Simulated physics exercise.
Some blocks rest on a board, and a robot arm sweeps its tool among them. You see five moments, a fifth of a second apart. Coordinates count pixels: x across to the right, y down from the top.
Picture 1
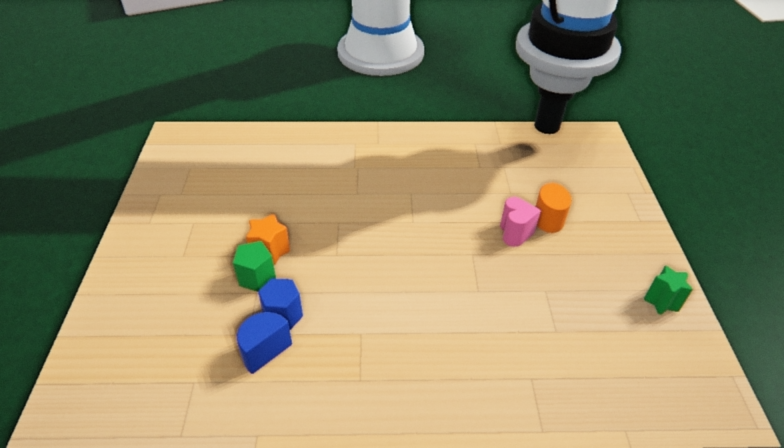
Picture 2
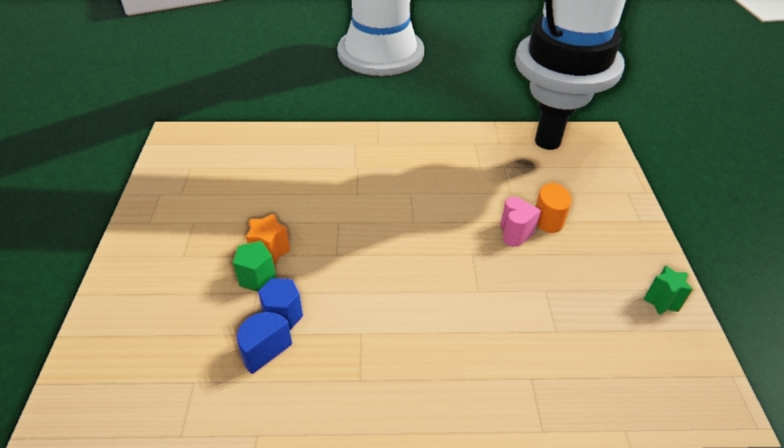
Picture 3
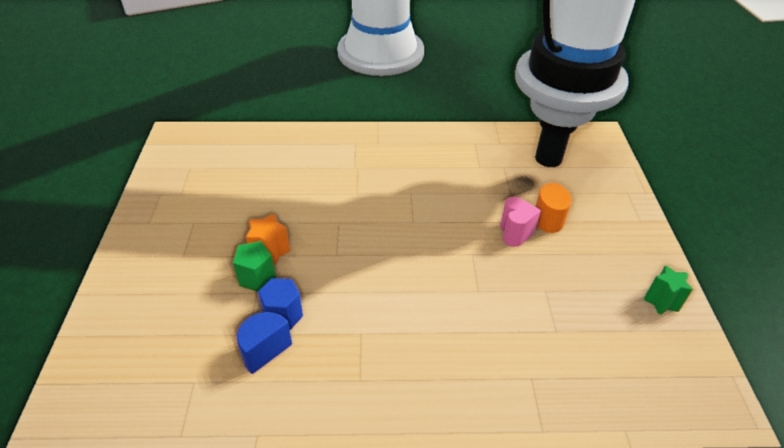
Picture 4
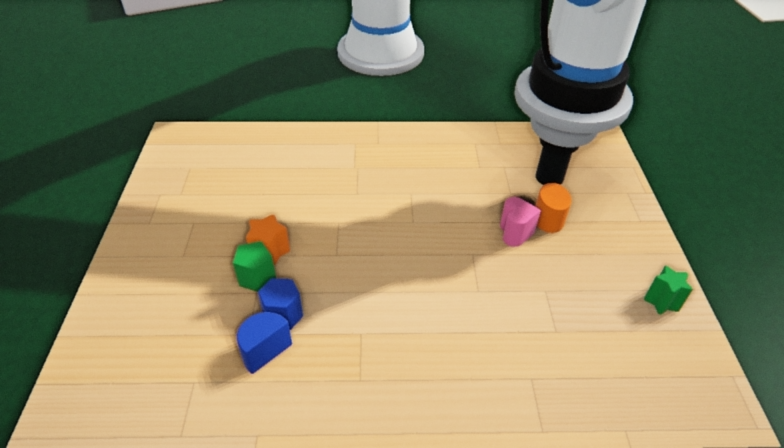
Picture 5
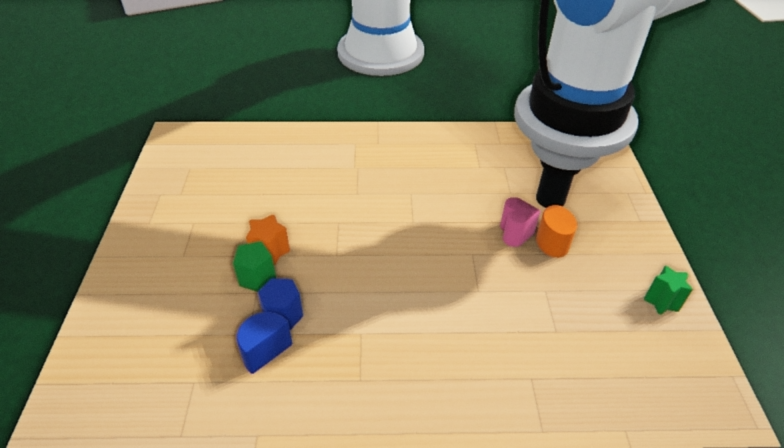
At first, a robot arm's black tool hovers at the far edge of a wooden board, behind a pink block and an orange one. The tool moves steadily toward the viewer while the blocks stay still, then nudges the orange block a little nearer, leaving the others in place.
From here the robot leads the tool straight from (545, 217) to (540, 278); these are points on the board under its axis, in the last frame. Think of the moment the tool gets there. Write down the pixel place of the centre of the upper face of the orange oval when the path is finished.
The centre of its top face lies at (581, 274).
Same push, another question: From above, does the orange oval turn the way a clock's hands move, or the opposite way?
It spins against the clock.
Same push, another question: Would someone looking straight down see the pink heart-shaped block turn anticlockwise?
Answer: No.
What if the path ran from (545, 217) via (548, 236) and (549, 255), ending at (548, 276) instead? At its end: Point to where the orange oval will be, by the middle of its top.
Near (583, 278).
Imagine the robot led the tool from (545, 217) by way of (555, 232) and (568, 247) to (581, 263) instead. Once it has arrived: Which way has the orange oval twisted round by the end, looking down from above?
Direction: Clockwise.
What follows on the original path. Halfway along, tool at (549, 229); pink heart-shaped block at (520, 217), turned 50° clockwise; orange oval at (569, 250), turned 25° anticlockwise.
At the end, tool at (546, 261); pink heart-shaped block at (520, 218), turned 60° clockwise; orange oval at (581, 274), turned 80° anticlockwise.
